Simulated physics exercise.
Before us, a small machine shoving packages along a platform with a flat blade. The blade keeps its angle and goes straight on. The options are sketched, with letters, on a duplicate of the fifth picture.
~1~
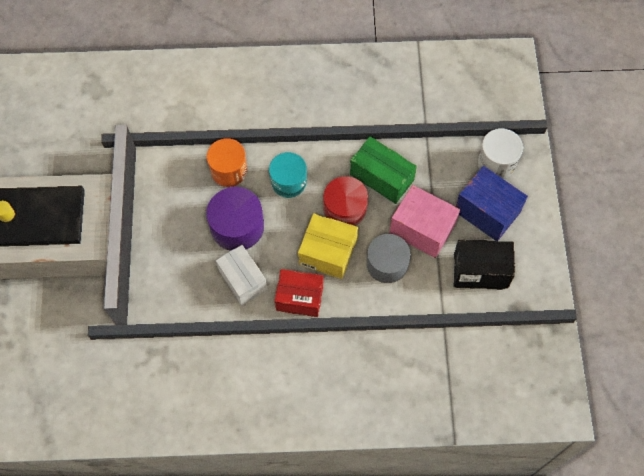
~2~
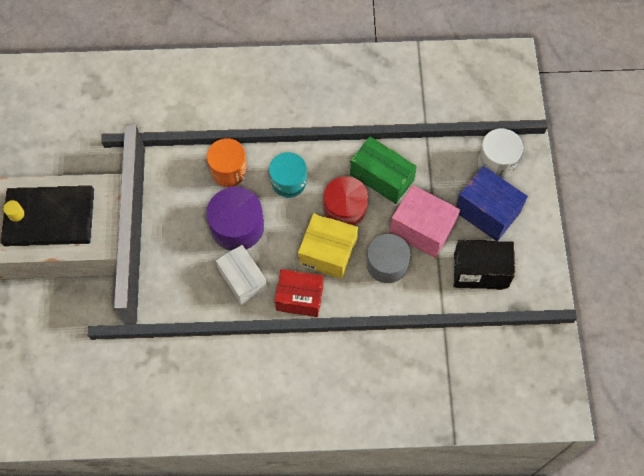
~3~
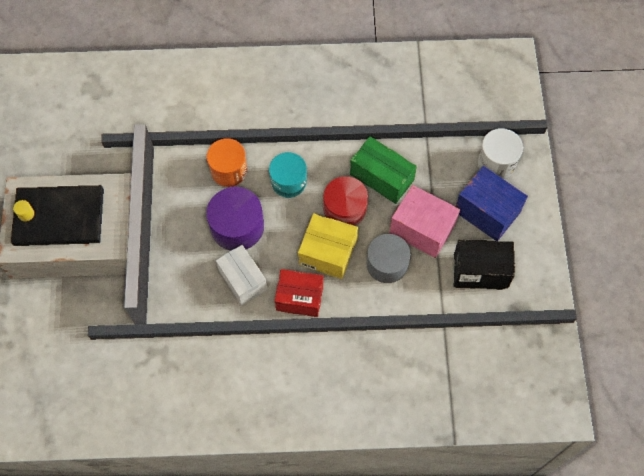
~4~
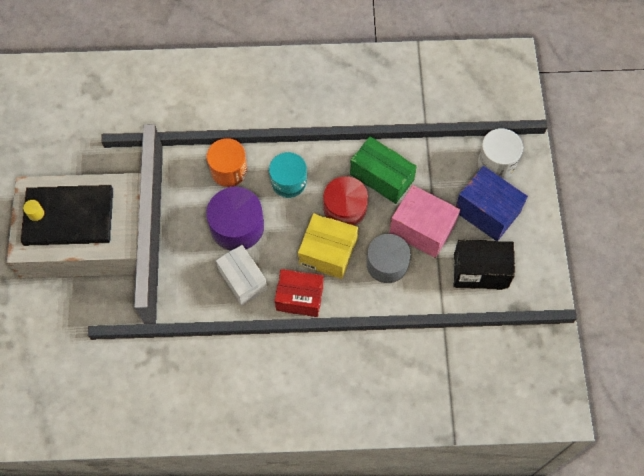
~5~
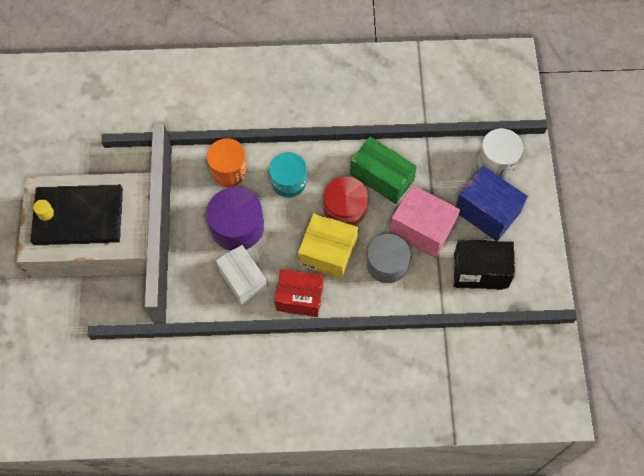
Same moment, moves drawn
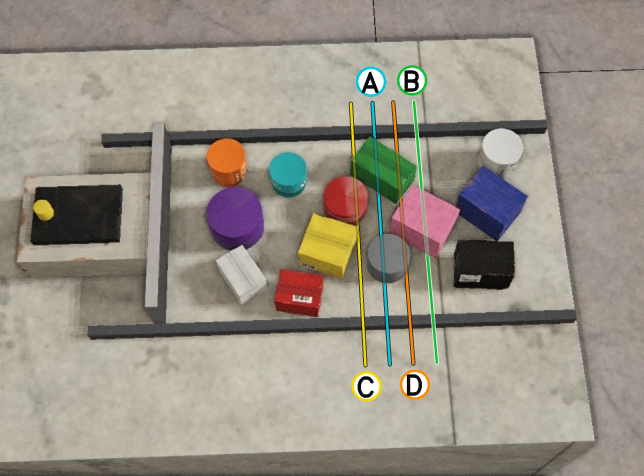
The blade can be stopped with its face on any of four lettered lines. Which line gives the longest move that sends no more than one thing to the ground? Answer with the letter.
B.
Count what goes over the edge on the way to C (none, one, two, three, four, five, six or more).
By then, none.
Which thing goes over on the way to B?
The black parcel goes over.
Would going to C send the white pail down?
No.
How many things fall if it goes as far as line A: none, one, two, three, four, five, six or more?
In all, none.
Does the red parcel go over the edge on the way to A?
By then, no.
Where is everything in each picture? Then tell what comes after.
In the first picture, robot (45, 215); white box (242, 275); yellow box (328, 246).
In the second picture, robot (55, 215); black parcel (484, 265).
In the third picture, robot (64, 214); green box (383, 170).
In the fourth picture, robot (74, 214); blue crate (490, 204).
In the fifth picture, robot (84, 214); orange pail (228, 163); turquoise pail (288, 175); grey canister (388, 259).
On the marked copy, A at (381, 225); B at (425, 224); C at (358, 226); D at (403, 225).
Following B. Soon after the start, robot (181, 210); red parcel (314, 291); orange pail (279, 159).
Later, robot (278, 207); black parcel (505, 268); blue crate (497, 201).
In the end, robot (353, 205); black parcel over the edge; blue crate (551, 188); one fallen.
As for the rest, A is within the limit but short; C is within the limit but short; D is within the limit but short.
